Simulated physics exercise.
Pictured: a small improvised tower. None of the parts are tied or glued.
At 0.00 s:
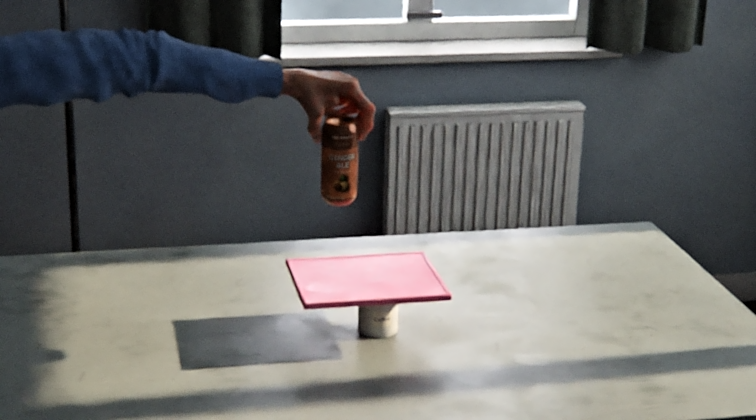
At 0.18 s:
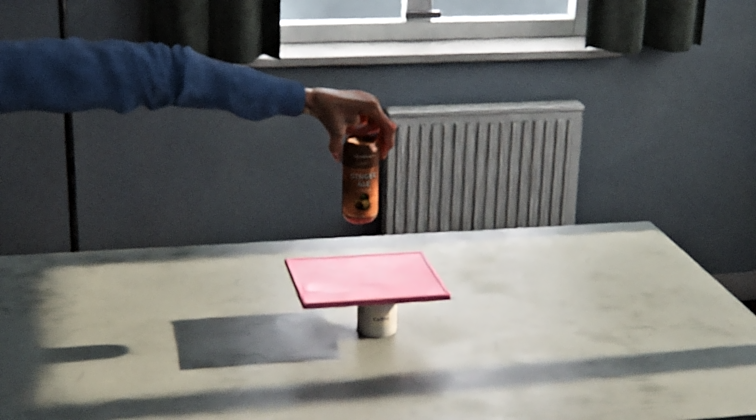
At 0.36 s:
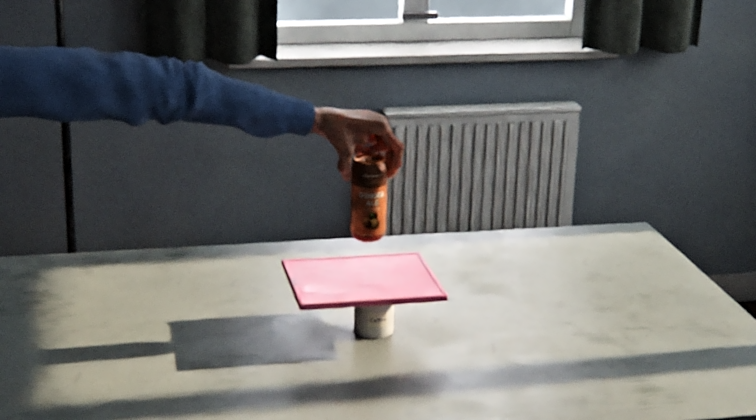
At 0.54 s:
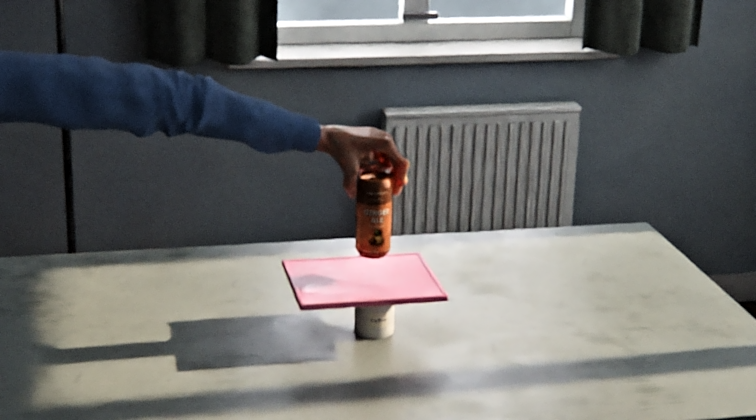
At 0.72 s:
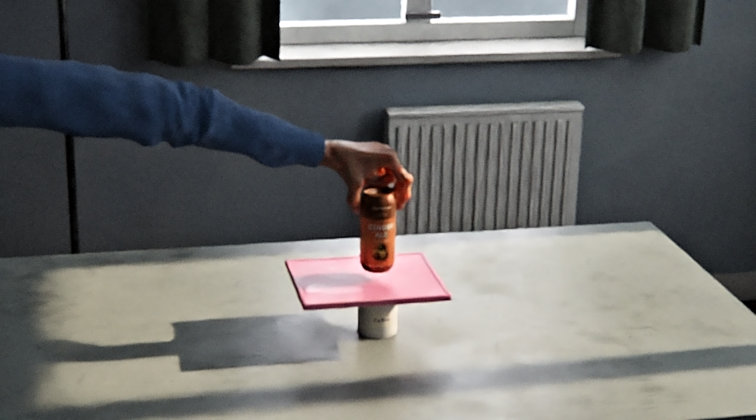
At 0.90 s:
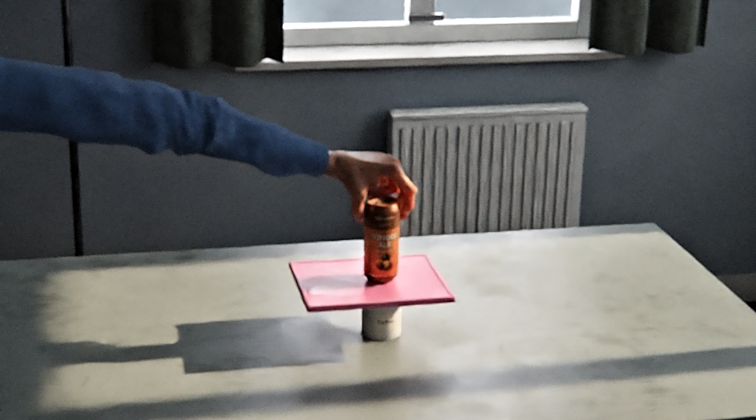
A blue-sleeved arm reaches in from the left holding an orange can above a pale table, seen from slightly above in a grey room with a radiator, window and dark curtains behind. On the table, a flat pink board rests on a small white jar, its shadow to the left. The hand moves the can right and lowers it onto the board, still gripping it.
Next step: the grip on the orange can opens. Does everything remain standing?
The stack is stable.
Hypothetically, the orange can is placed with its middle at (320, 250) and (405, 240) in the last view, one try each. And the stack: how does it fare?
Trial 1: Falls over. Trial 2: Stable.
Around 1.70 s, nothing moves.
Around 2.60 s, orange can resting near (381, 240).
Finally (3.5 s), all 3 still in place. Final places as the last picture's camera would see them, orange can near (381, 240). The stack holds.
